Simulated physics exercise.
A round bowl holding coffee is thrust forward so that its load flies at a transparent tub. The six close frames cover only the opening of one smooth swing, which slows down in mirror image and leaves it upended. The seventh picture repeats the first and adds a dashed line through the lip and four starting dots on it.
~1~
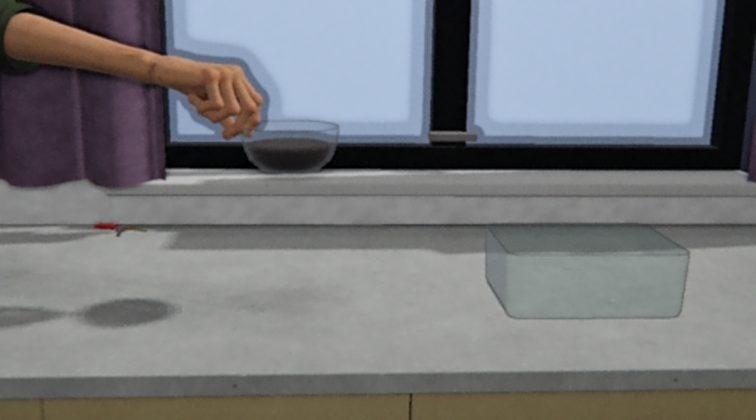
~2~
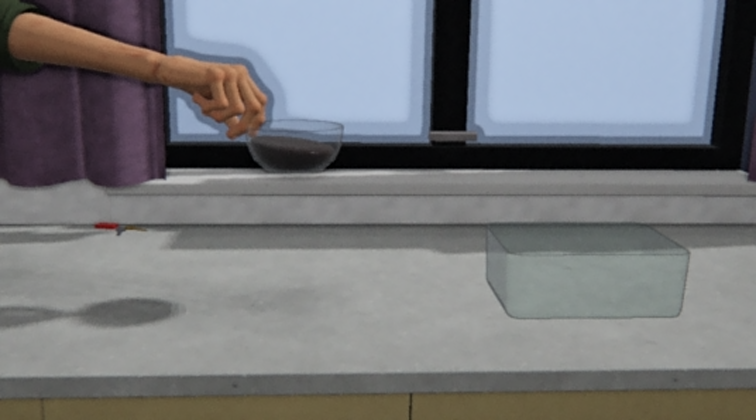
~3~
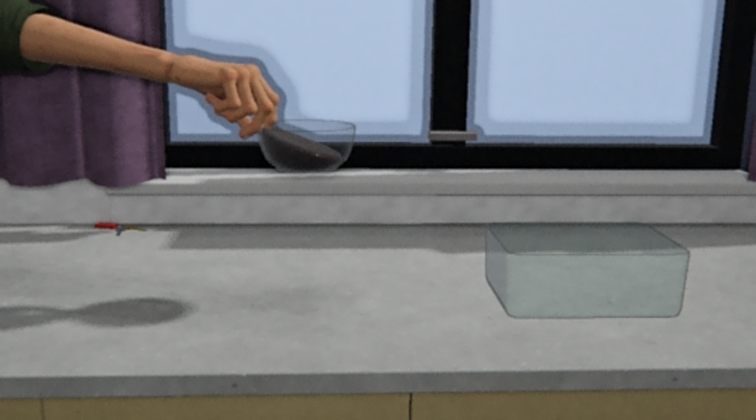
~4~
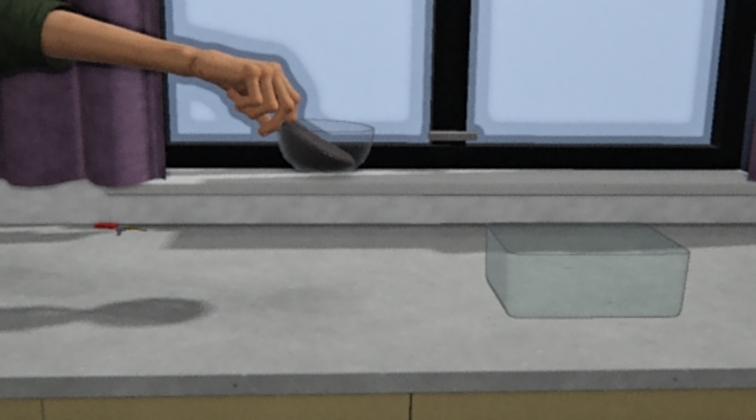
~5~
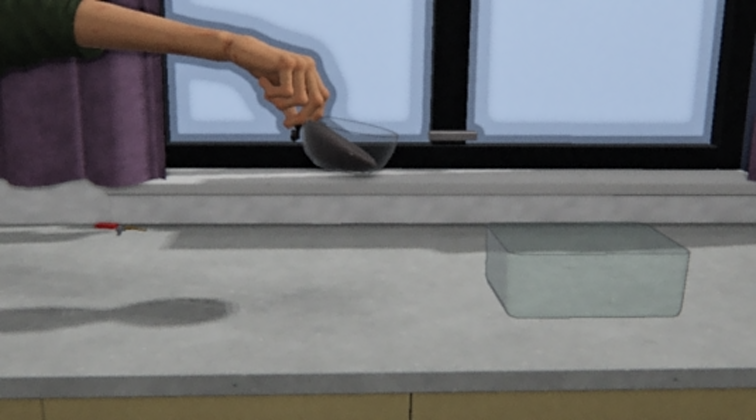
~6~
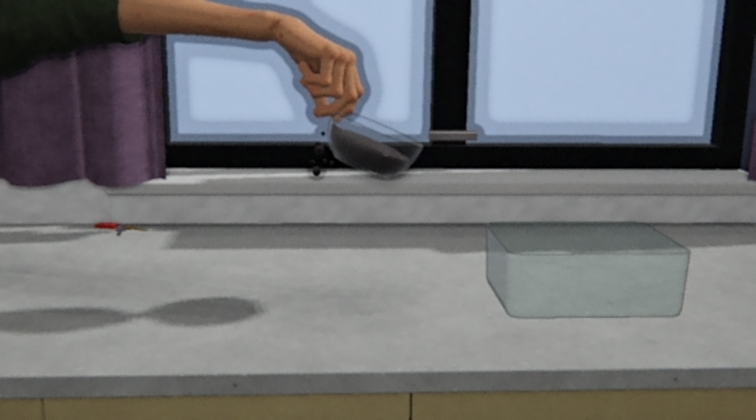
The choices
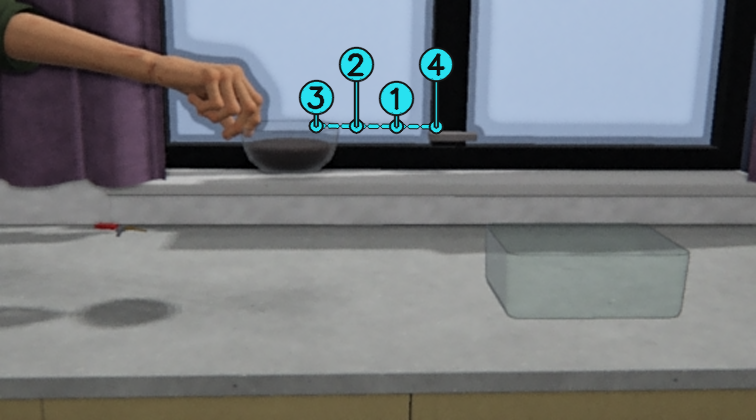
Glass bowl of dark liquid moving right in a hand's grip, tilting as dark drops fall from its left rim.
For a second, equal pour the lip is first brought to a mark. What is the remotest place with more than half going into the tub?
That is dot 3.
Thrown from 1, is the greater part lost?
No, not at all.
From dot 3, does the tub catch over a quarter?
Yes, clearly.
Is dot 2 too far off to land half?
No, that is safe.
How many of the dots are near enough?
All of them.
In cyan, 1 at (396, 126); 2 at (356, 126); 3 at (316, 125); 4 at (436, 126).
Choosing 1, about 88 % lands in the tub, 8 % falls short and 4 % goes beside or beyond.
Choosing 2, about 77 % lands in the tub, 11 % falls short and 12 % goes beside or beyond.
Choosing 3, about 66 % lands in the tub, 26 % falls short and 7 % goes beside or beyond.
Choosing 4, about 80 % lands in the tub, 4 % falls short and 16 % goes beside or beyond.
